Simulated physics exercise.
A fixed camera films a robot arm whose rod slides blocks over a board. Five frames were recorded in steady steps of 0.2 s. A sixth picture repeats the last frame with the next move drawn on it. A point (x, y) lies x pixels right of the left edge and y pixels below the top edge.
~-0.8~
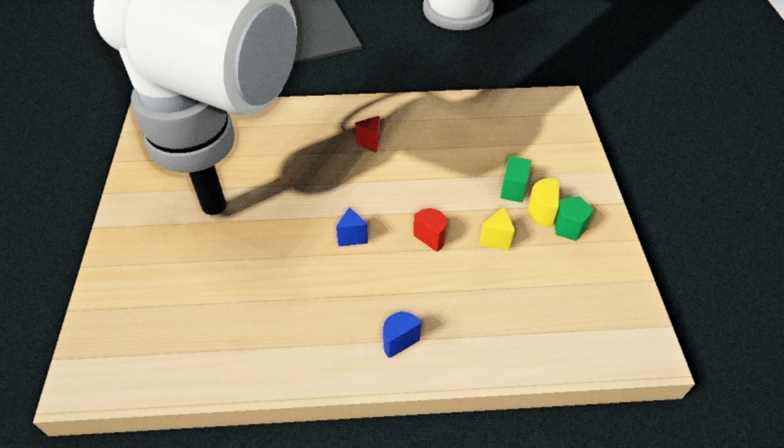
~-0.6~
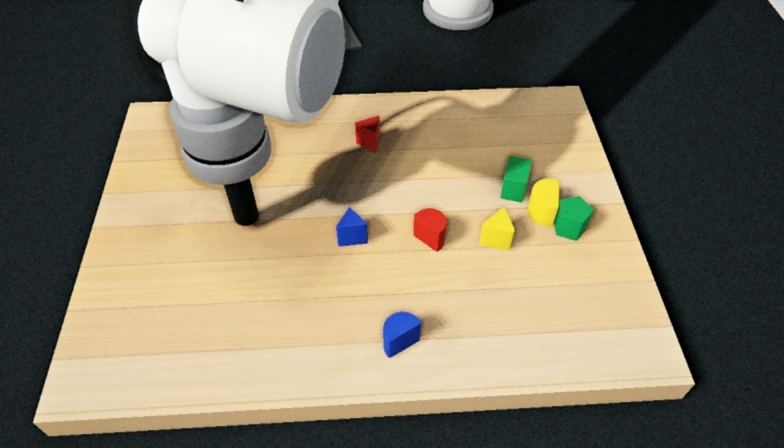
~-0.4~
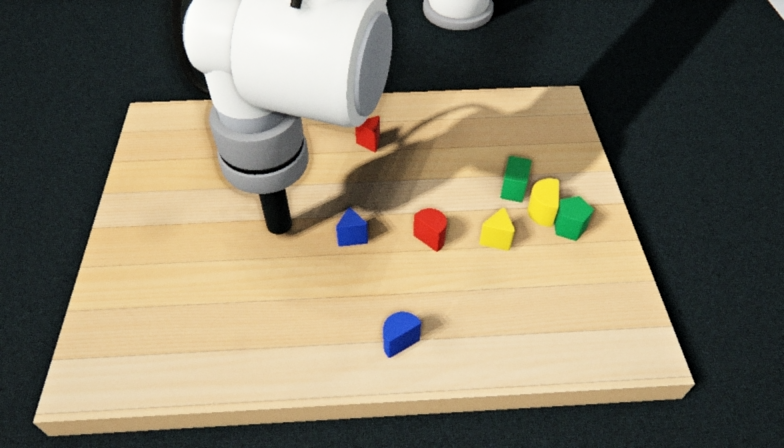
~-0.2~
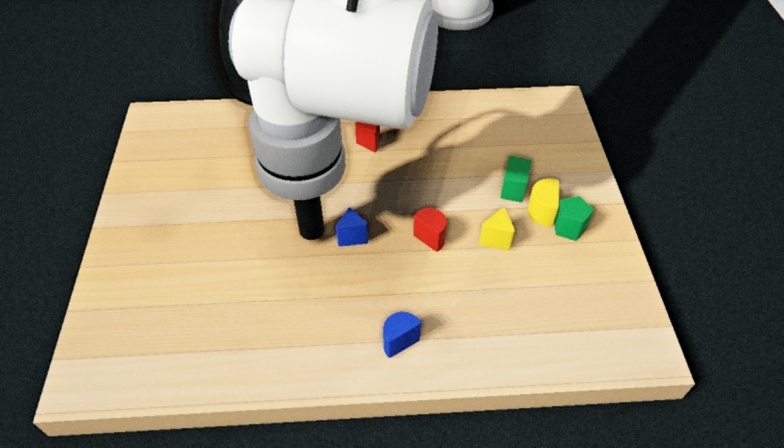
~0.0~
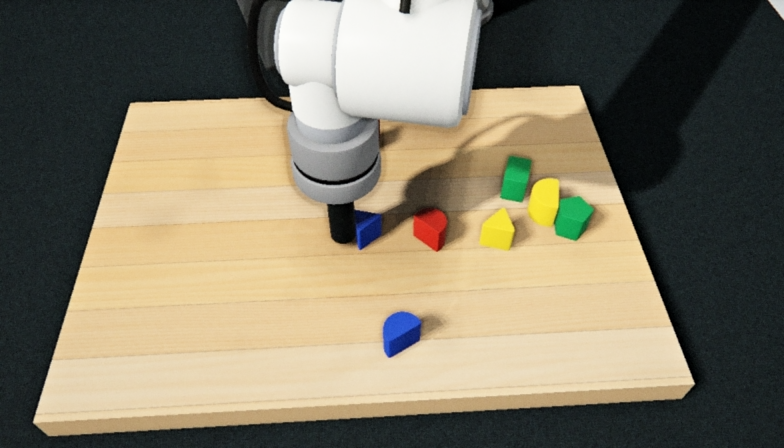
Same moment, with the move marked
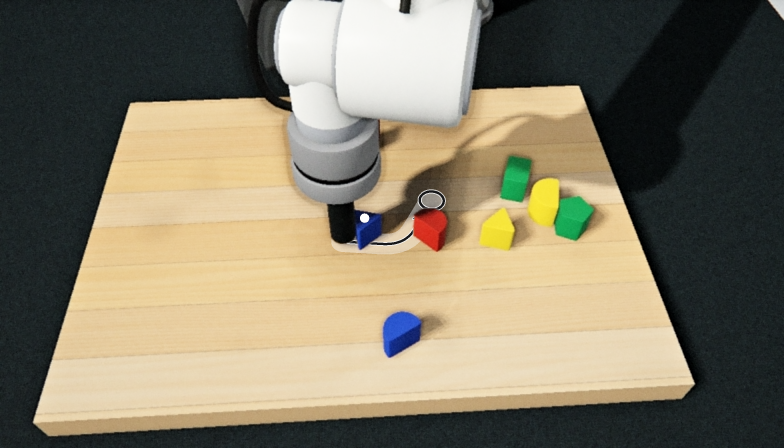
On a wooden board, a robot arm's black rod moves right and nudges a blue triangle.
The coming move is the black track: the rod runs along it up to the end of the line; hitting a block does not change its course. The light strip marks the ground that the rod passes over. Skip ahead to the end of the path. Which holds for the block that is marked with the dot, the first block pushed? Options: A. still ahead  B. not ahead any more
A (still ahead)
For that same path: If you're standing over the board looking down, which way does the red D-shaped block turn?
It makes a clockwise turn.
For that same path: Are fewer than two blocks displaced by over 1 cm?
Answer: No.
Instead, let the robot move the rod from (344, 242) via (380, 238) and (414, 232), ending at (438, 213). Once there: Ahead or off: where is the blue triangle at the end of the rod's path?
At that point it is up front.
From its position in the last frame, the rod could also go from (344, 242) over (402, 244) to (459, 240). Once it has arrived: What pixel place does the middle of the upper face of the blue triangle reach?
Around (423, 204).
Path on the board, from (344, 242) via (385, 244) and (416, 228), ending at (432, 200); the dot is on the blue triangle.
On the path given first. One third of the way, rod at (385, 237); blue triangle at (405, 215), turned 30° anticlockwise.
Two thirds of the way, rod at (416, 220); blue triangle at (432, 195), turned 25° anticlockwise; red D-shaped block at (444, 213), turned 65° clockwise.
At the end, rod at (432, 193); blue triangle at (451, 171), turned 10° anticlockwise; red D-shaped block at (444, 213), turned 70° clockwise; yellow triangle in place.
